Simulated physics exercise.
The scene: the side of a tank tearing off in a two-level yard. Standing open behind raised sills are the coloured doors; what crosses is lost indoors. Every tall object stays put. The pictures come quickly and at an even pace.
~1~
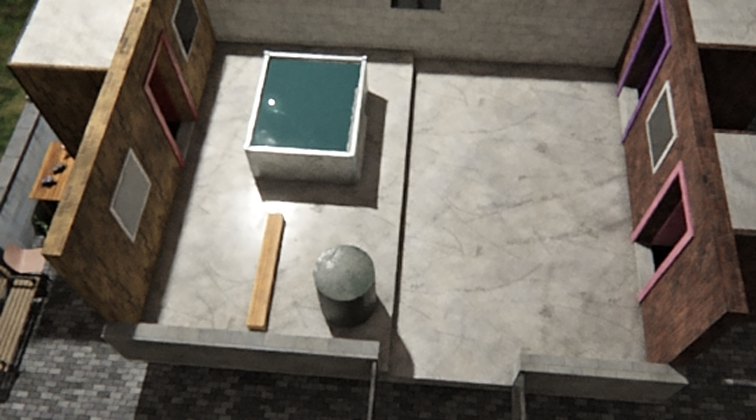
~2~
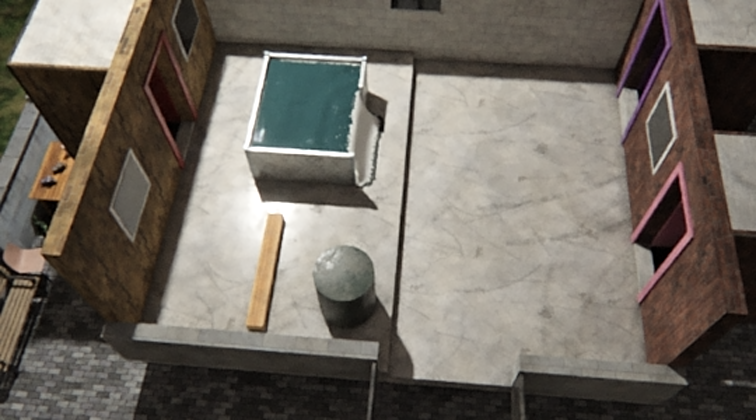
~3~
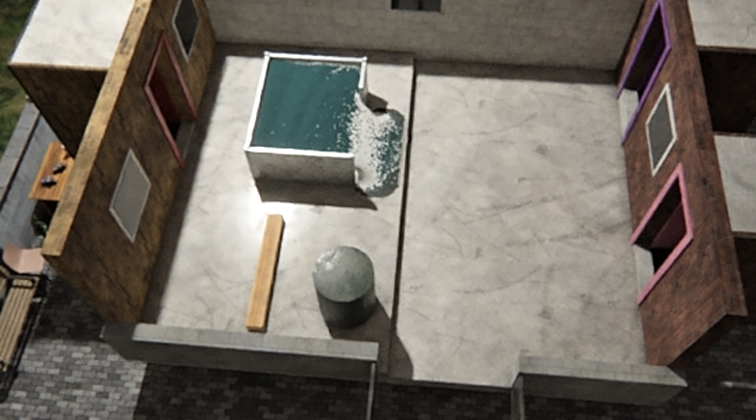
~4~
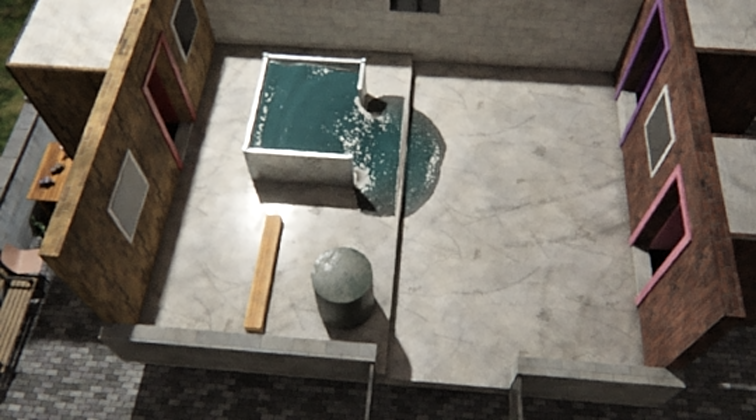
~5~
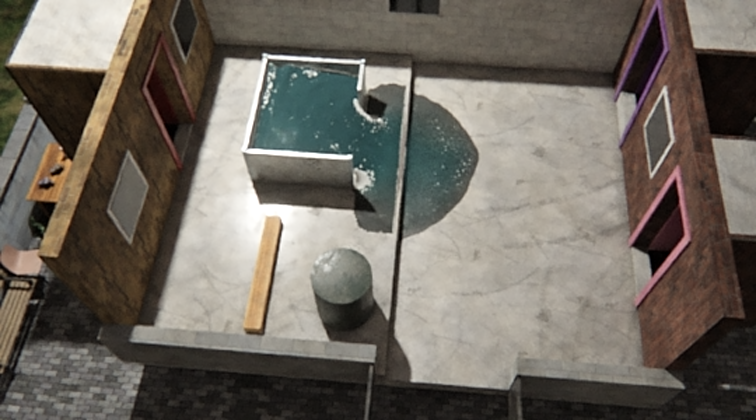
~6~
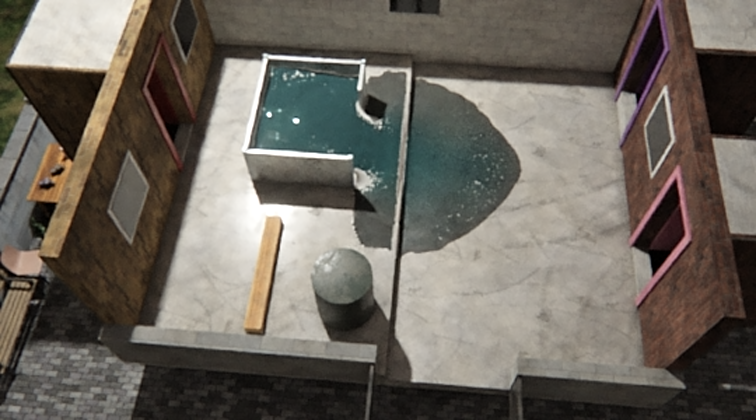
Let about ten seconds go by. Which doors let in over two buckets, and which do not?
Here is how it goes: The purple door does not, the pink door does, the red door does not.
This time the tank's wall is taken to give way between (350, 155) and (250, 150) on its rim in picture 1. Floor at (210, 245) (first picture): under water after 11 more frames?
Result: Reached.
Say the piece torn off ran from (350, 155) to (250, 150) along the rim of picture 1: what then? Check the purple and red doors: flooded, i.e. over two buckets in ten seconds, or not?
Well, the purple door comes up short, while the red door crosses the threshold.
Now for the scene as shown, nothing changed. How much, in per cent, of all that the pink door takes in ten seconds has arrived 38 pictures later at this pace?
I'd put it at about 90 per cent.
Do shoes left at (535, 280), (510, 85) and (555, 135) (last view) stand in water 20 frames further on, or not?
Taking them as listed, they are waterlogged, waterlogged and waterlogged.
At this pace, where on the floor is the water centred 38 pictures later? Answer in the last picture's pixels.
Point: (487, 196).
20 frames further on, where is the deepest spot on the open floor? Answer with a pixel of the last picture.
Close to (643, 384).
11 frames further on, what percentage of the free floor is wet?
It works out to about 55 in a hundred.
A moment on, water covers 40 % of the floor; the purple door not reached, the pink door not reached, the red door not reached.
Next, water covers 55 % of the floor; the purple door wet at the sill, nothing in, the pink door over two buckets in, the red door not reached.
Then, water covers 55 % of the floor; the purple door wet at the sill, nothing in, the pink door far over two buckets in, the red door not reached.
Later, water covers 60 % of the floor; the purple door wet at the sill, nothing in, the pink door far over two buckets in, the red door not reached.
In the end, water covers 60 % of the floor; the purple door wet at the sill, nothing in, the pink door far over two buckets in, the red door not reached.
